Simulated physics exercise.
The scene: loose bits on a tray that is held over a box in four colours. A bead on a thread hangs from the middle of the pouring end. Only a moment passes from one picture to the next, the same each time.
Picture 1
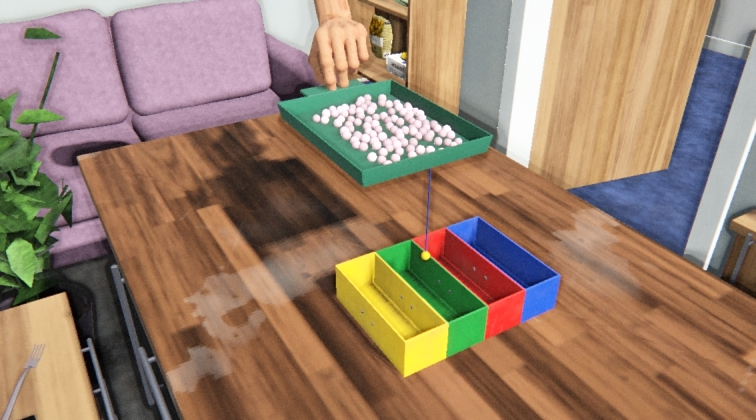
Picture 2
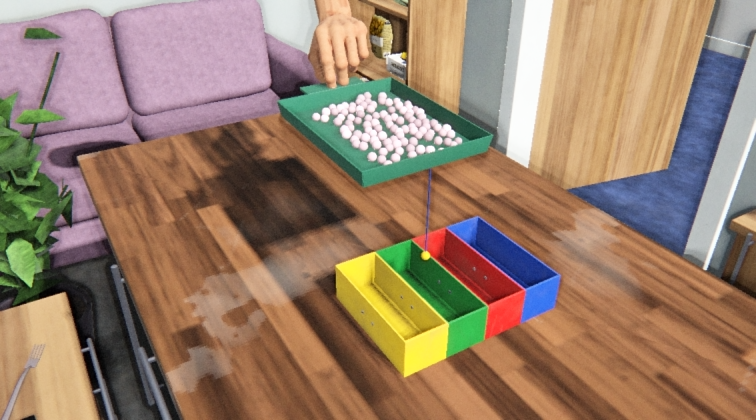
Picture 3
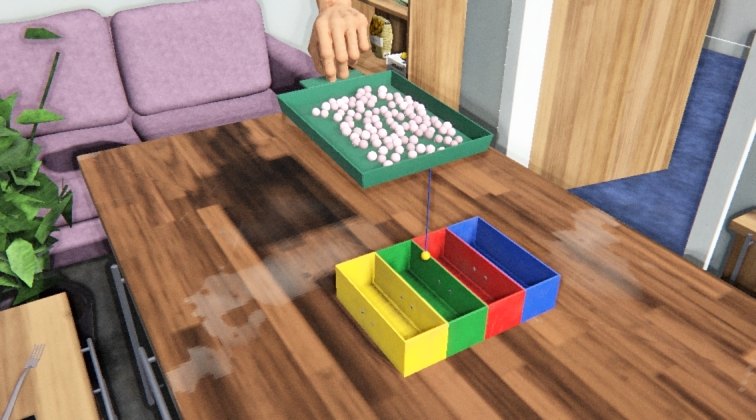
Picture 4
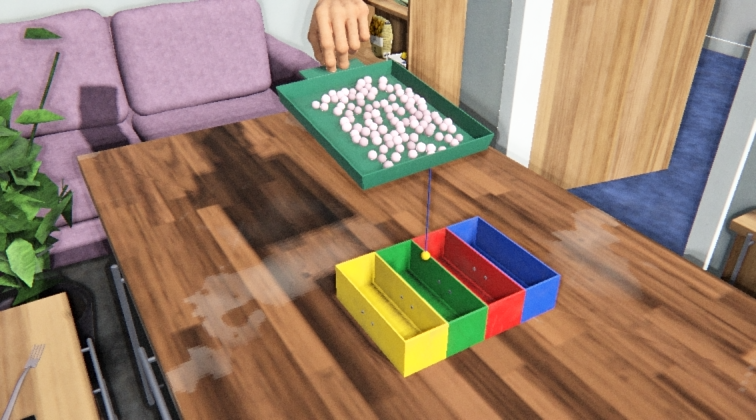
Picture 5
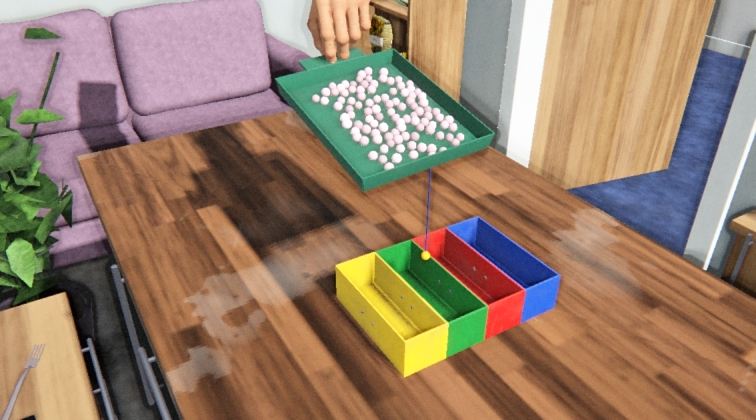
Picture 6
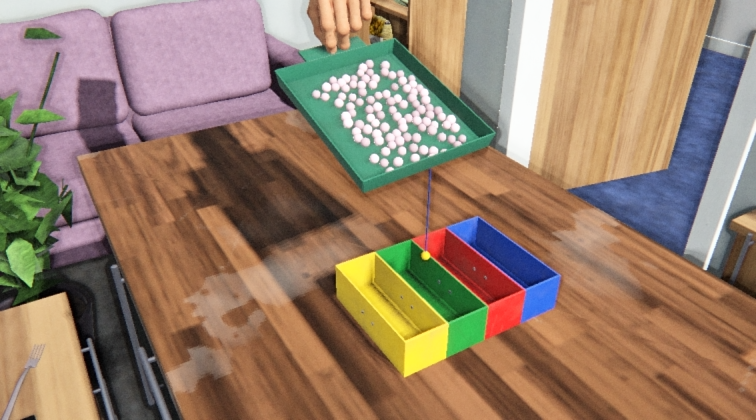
On a wooden living-room table, a hand gradually tilting a green tray of pale pink beads above a four-coloured box.
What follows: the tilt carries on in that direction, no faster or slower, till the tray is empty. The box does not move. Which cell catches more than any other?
Most goes to the yellow cell.
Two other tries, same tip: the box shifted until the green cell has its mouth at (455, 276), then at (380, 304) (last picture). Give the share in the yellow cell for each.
Roughly 20 per cent, and 10 per cent.
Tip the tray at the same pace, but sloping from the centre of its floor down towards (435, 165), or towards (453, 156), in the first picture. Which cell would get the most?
The first try: The cell in red. The second: Blue.
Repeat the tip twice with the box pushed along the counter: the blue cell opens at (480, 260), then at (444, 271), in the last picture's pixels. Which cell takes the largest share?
At the first place the cell in yellow, at the second green.
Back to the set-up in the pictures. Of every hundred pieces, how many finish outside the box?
Roughly 40 in a hundred.
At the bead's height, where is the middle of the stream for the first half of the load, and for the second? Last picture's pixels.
The first part at (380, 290); the rest at (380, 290).
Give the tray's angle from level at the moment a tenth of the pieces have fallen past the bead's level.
Around 80° of tilt.
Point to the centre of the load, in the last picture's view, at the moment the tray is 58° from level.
Around (397, 155).
Soon after the last picture, tray tipped steeply; nearly all on the tray; a stray few in the yellow cell; a small part falling or outside the box.
A little later, tray tipped right over; about a third on the tray; about a quarter in the yellow cell; about a third falling or outside the box.
Later still, tray tipped past a quarter turn; about half in the yellow cell; a small part in the green cell; a stray few in the red cell; a stray few in the blue cell; about a third falling or outside the box.
By the end, tray tipped past a quarter turn; about half in the yellow cell; a small part in the green cell; a stray few in the red cell; a stray few in the blue cell; about a third outside the box.
